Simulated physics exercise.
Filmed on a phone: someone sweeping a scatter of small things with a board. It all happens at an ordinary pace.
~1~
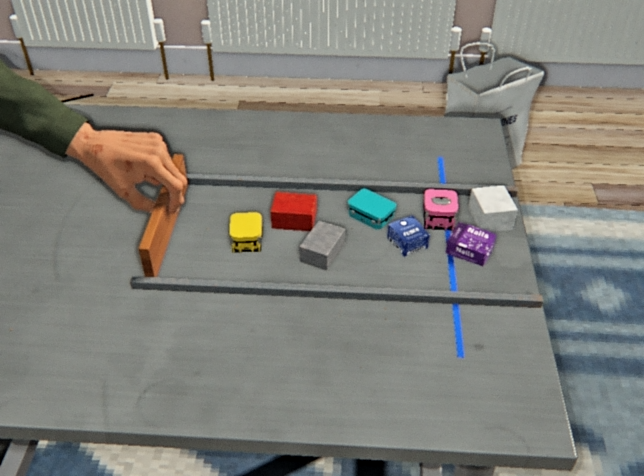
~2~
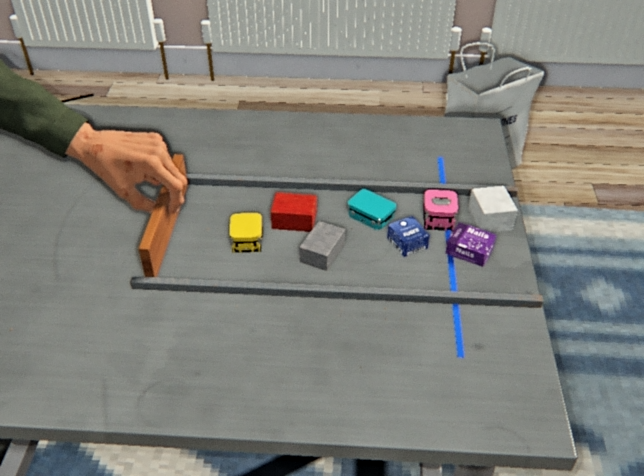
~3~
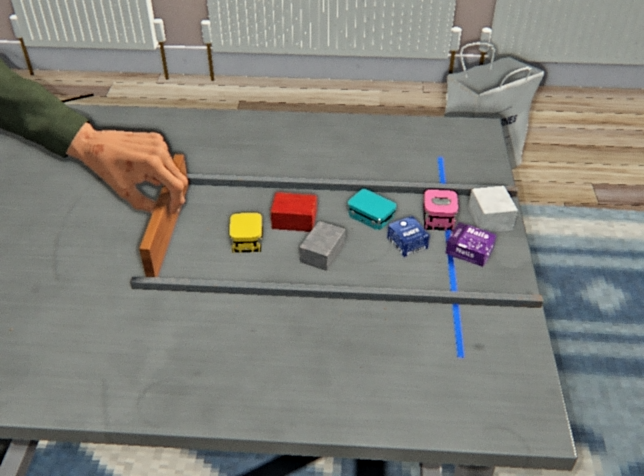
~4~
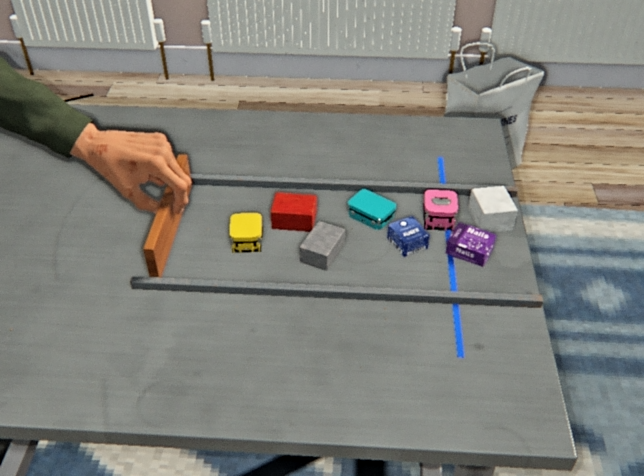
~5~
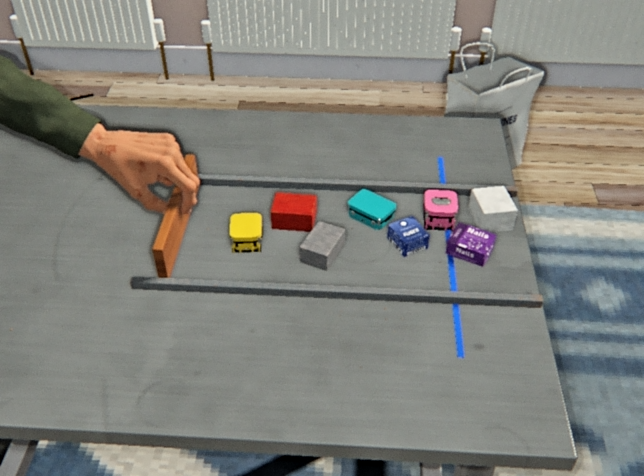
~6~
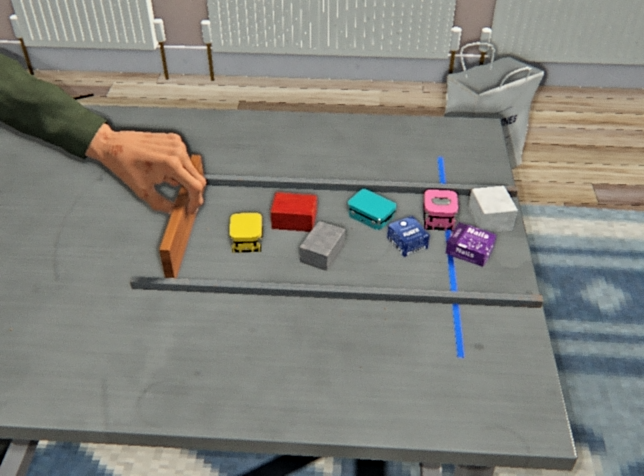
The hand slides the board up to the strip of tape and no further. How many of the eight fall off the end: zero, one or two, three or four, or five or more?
As it turns out, the number that fall off is three or four.
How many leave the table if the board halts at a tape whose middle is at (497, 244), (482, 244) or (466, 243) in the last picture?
The counts: 6, 5 and 4.
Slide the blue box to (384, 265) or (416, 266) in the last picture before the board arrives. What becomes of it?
The blue box holds on; does not fall.
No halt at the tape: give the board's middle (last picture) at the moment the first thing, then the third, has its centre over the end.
First at (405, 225), next at (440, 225).
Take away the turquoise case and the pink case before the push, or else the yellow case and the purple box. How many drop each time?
The counts: 1 and 2.
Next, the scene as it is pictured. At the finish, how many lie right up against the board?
2 of them.
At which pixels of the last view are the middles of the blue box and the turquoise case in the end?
The blue box stops around (528, 251); the turquoise case around (505, 226).
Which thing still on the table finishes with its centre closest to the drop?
Foremost is the blue box.
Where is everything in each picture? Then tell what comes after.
White block (492, 209); purple box (471, 244); pink case (440, 210); board (165, 214); tape (449, 242), in the first picture.
Purple box (471, 244); red block (294, 212), in the second picture.
Pink case (440, 211); board (166, 214), in the third picture.
White block (492, 209); turquoise case (372, 211), in the fourth picture.
Purple box (471, 244); grey block (323, 245), in the fifth picture.
White block (492, 209); purple box (471, 244); pink case (440, 211); board (184, 215); tape (449, 242), in the sixth picture.
A little later, none off yet; white block at rest near (492, 209); purple box at rest near (471, 244); pink case at rest near (440, 211).
When it is over, the number that fall off is three or four; down, pink case, purple box and white block.
